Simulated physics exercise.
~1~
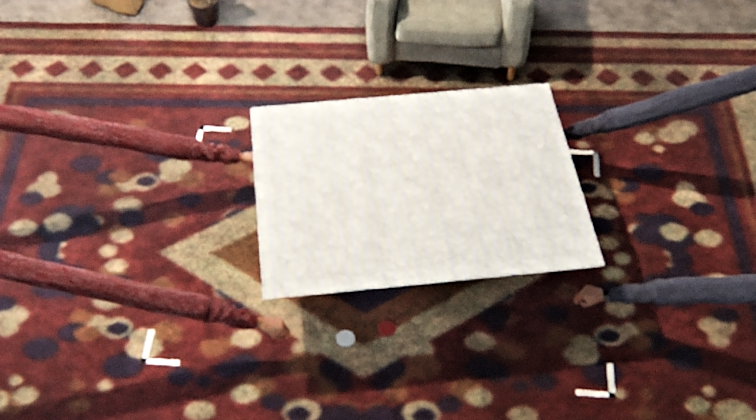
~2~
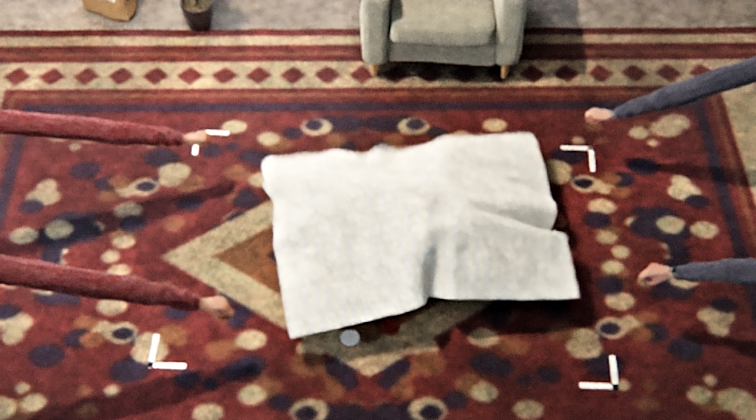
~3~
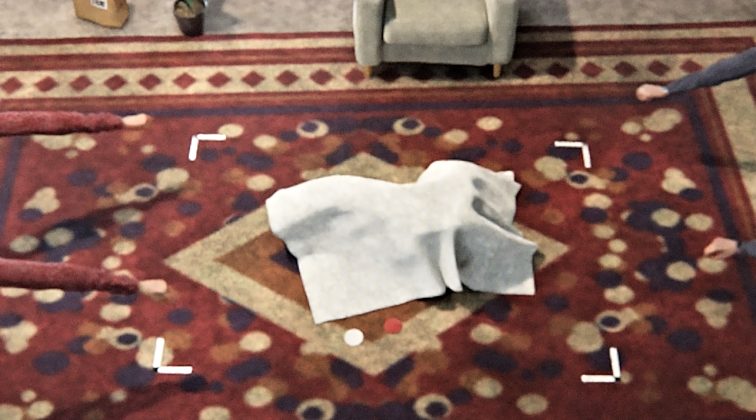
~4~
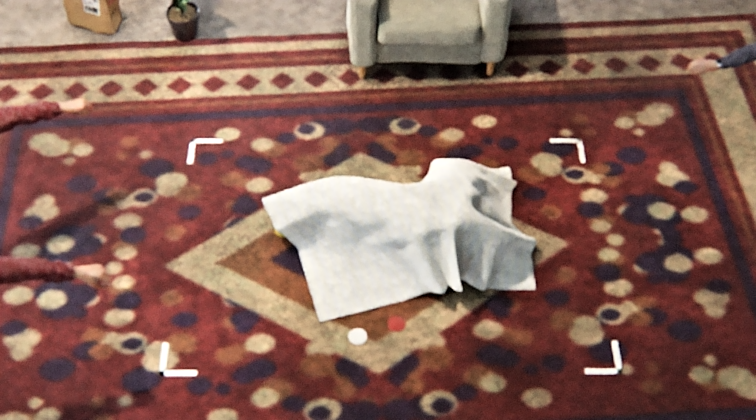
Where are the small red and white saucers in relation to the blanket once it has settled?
Both the red saucer and the white saucer remain in the open on the rug, just beyond the blanket's lower edge.
